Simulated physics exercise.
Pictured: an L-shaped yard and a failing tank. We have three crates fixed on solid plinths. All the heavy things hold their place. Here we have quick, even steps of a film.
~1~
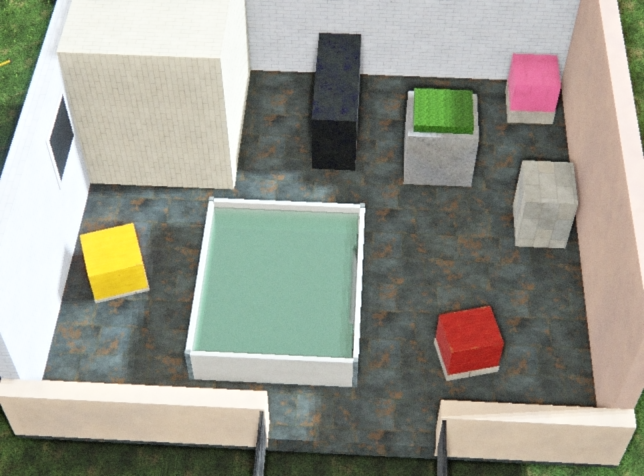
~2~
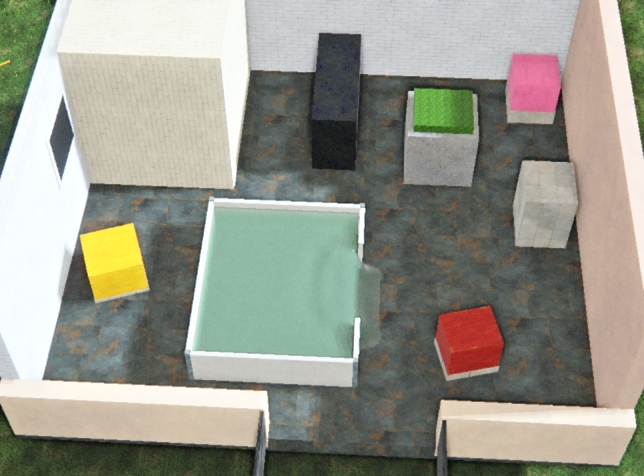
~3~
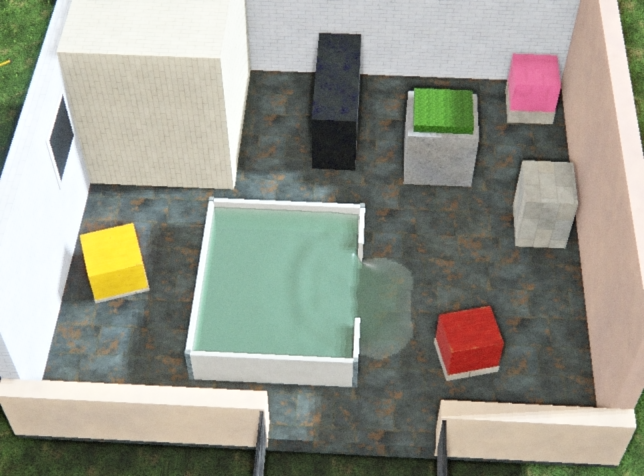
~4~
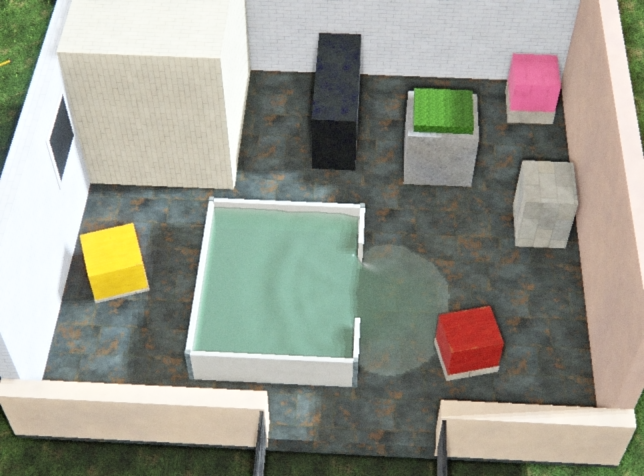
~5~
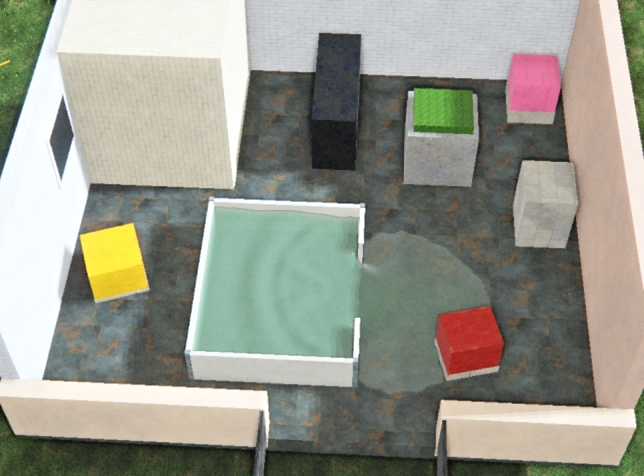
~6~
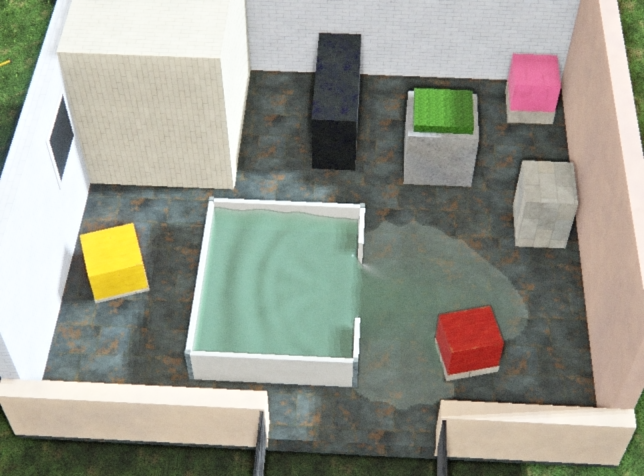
Pale green water bursts through a gap in the right side of a low white tank and spreads across the dark slate floor in a widening, rounded sheet, reaching and surrounding the red block while ripples cross the tank. The walled yard is seen from high above by a still camera. A yellow block sits left, a cream block behind, and black, green-topped, pink and grey ones stand toward the back and right.
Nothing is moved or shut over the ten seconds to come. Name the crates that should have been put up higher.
In order: The yellow crate will be a dry one; the pink crate will be a dry one; the red crate will be a wet one.
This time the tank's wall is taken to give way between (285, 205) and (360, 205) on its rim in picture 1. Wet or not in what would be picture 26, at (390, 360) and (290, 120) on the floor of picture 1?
The first spot is unreached, the second submerged.
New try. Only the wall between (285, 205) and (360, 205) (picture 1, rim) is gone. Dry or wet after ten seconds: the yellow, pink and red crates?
Yellow crate is reached; pink crate is not reached; red crate is not reached.
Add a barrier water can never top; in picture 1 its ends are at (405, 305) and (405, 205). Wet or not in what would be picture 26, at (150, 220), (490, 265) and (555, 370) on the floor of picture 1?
The first point comes out unwetted, the next inundated, the last inundated.
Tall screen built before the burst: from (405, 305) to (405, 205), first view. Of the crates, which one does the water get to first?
The red-painted one.
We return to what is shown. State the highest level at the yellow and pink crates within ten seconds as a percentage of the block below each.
60 and 70 per cent, roughly.
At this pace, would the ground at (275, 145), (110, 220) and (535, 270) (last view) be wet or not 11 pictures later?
First spared, second spared, third inundated.
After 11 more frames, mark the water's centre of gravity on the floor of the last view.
That comes out near (358, 302).
A moment on, water covers 20 % of the floor; the yellow crate not reached, the pink crate not reached, the red crate water round its plinth.
Next, water covers 30 % of the floor; the yellow crate not reached, the pink crate not reached, the red crate water round its plinth.
Then, water covers 40 % of the floor; the yellow crate not reached, the pink crate water round its plinth, the red crate water round its plinth.
Later, water covers 65 % of the floor; the yellow crate not reached, the pink crate water round its plinth, the red crate water round its plinth.
In the end, water covers 85 % of the floor; the yellow crate stayed above the water, the pink crate stayed above the water, the red crate was topped.
